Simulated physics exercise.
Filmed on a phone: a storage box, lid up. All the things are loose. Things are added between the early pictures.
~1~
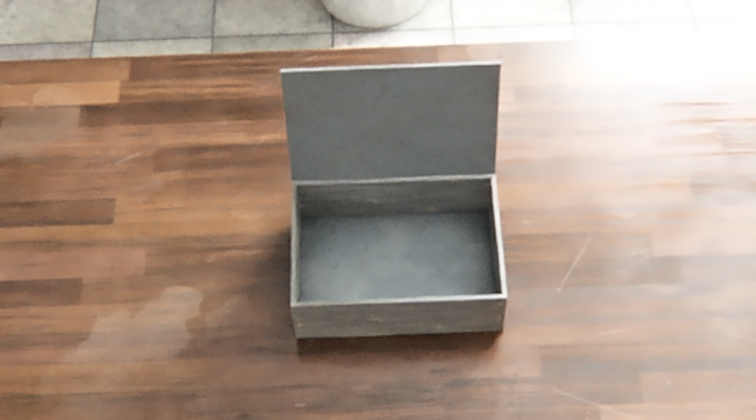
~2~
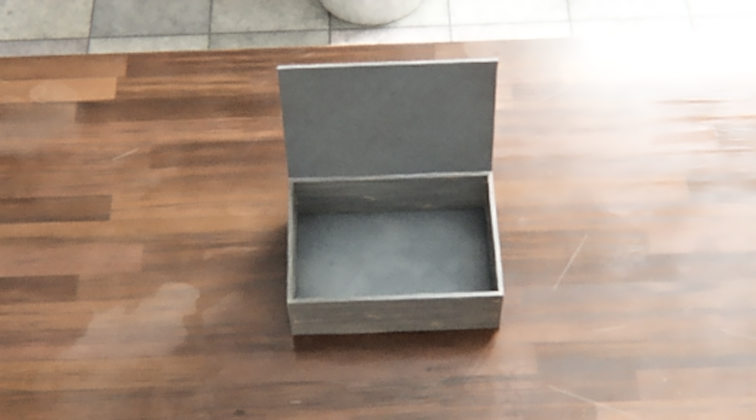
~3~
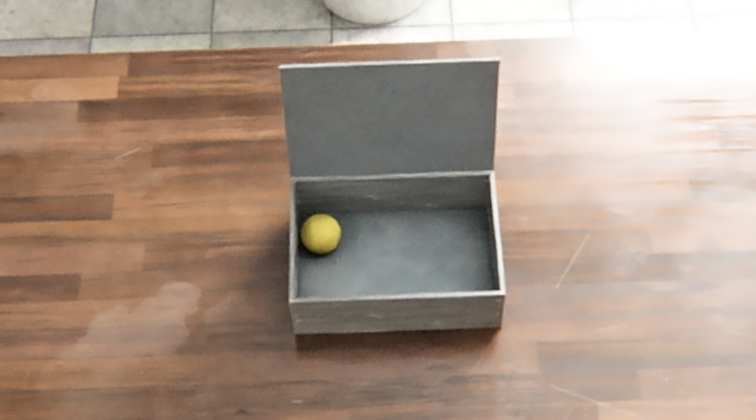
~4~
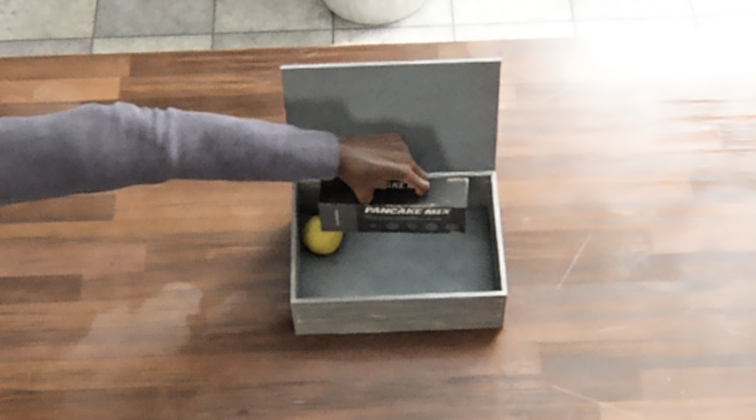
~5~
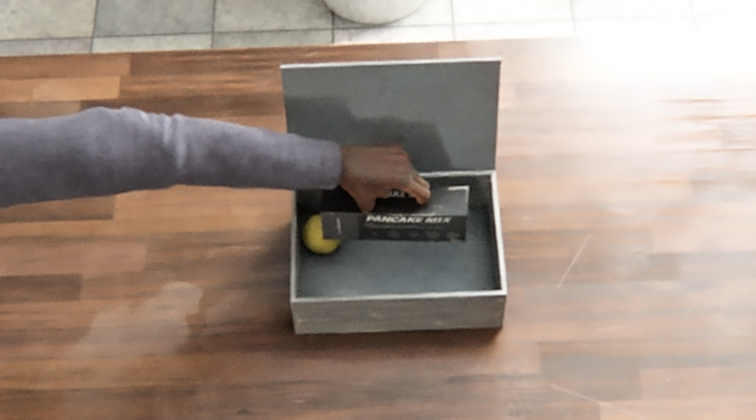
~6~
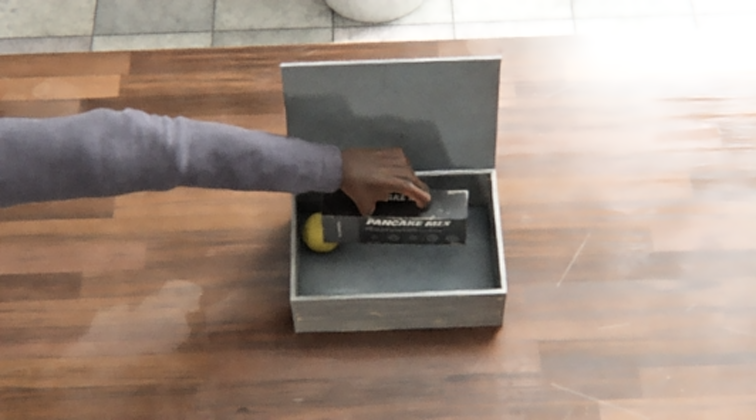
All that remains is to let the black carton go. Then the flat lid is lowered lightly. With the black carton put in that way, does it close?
Here the lid closes.
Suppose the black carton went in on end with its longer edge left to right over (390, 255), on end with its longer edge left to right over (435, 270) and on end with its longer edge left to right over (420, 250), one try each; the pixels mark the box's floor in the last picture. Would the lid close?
In the first case it will not close; in the second case it is held up; in the third case it is held up.
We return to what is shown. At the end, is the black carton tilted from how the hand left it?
The black carton stays as placed.
Then, 1.50 s later than the last frame, lid 68° above the rim; black carton tilted by 18° near (388, 218).
Then, 1.90 s later than the last frame, lid 21° above the rim; black carton tilted by 17° near (390, 239); yellow lemon moved a little.
When it is over, lid shut; moved from the start, black carton and yellow lemon. End places, in pixels of the last picture, black carton near (384, 265).
